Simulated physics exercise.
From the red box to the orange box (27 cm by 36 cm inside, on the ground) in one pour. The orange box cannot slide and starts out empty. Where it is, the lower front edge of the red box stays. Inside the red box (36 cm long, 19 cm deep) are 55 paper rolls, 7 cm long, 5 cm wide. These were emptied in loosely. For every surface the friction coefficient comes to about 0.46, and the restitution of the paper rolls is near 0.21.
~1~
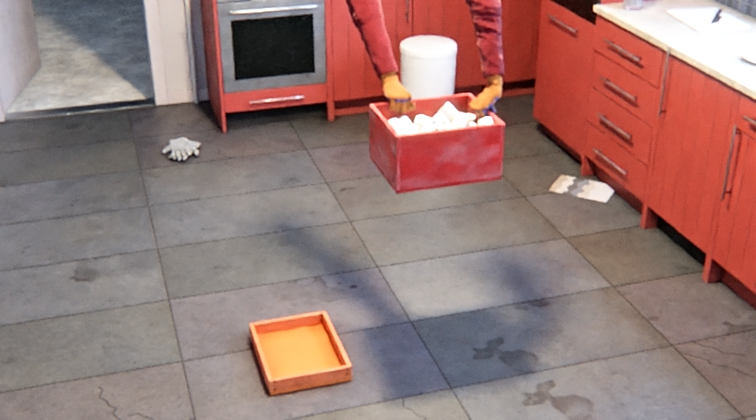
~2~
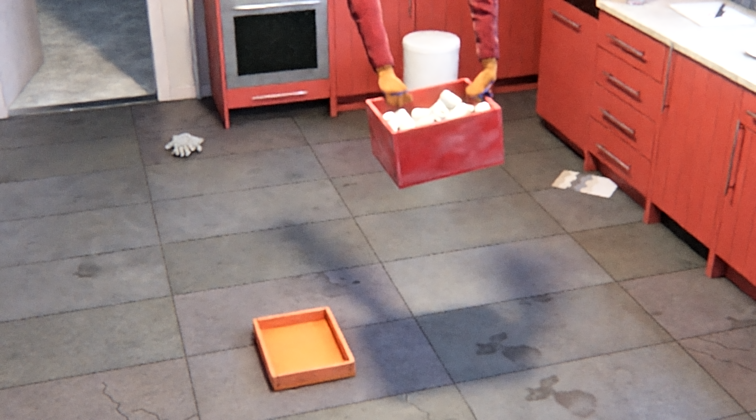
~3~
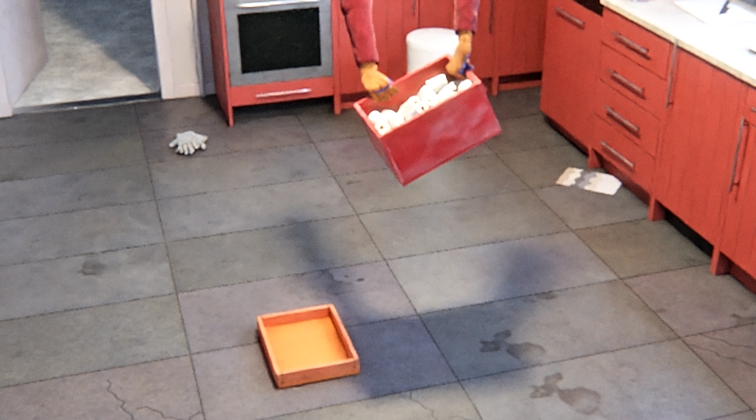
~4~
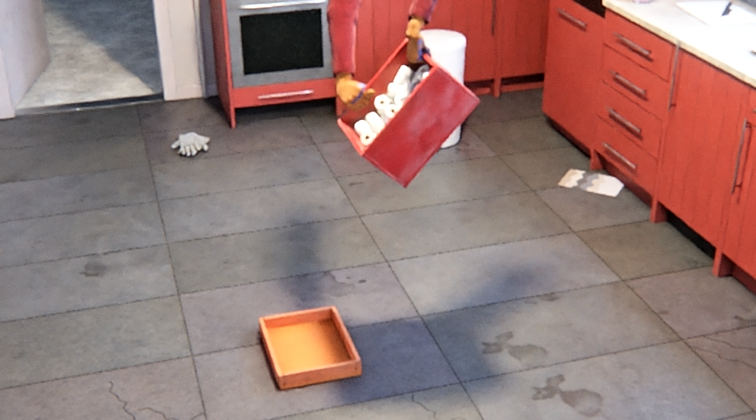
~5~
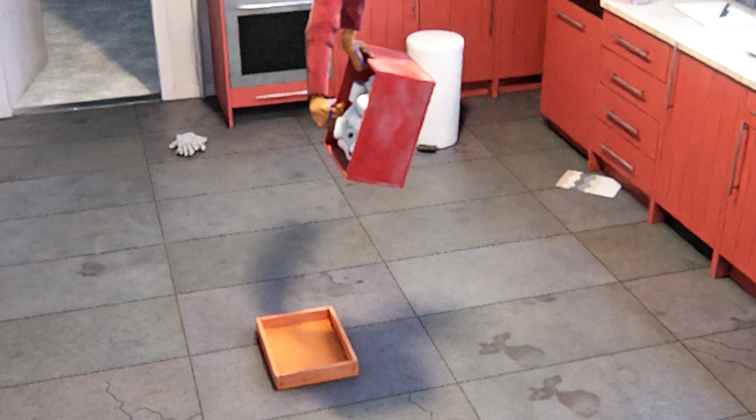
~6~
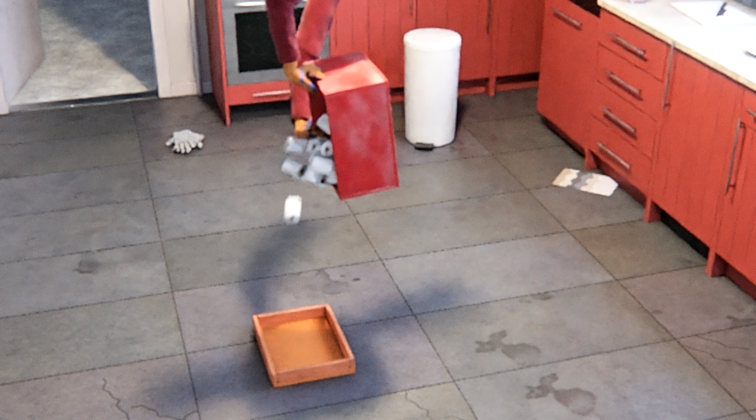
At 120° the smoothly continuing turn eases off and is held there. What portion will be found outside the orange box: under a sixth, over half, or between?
Of the paper rolls, the bulk miss the orange box and stay outside it.
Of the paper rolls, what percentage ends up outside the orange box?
Roughly 65 percent.
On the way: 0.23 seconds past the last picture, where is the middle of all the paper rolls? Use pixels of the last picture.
(330, 169).
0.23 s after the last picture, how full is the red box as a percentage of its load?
It comes to near 70 percent of it.
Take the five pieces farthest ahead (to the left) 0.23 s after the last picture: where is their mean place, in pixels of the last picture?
Somewhere near pixel (245, 333).
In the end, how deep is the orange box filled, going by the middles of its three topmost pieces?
7 cm or so.
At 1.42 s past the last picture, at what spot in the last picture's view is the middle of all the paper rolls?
(233, 359).
Then, 0.23 s after the last picture, tilt 115°; 39 still in the red box, 1 in the orange box, 2 outside the orange box and 13 in the air.
Then, 0.51 s after the last picture, tilt 120°; 12 still in the red box, 5 in the orange box, 15 outside the orange box and 23 in the air.
Then, 0.91 s after the last picture, tilt 120°; 17 in the orange box, 32 outside the orange box and 6 in the air.
Final count (1.42 s after the last picture), 20 in the orange box and 35 outside the orange box. Asked share, 35 of 55, 64 per cent.
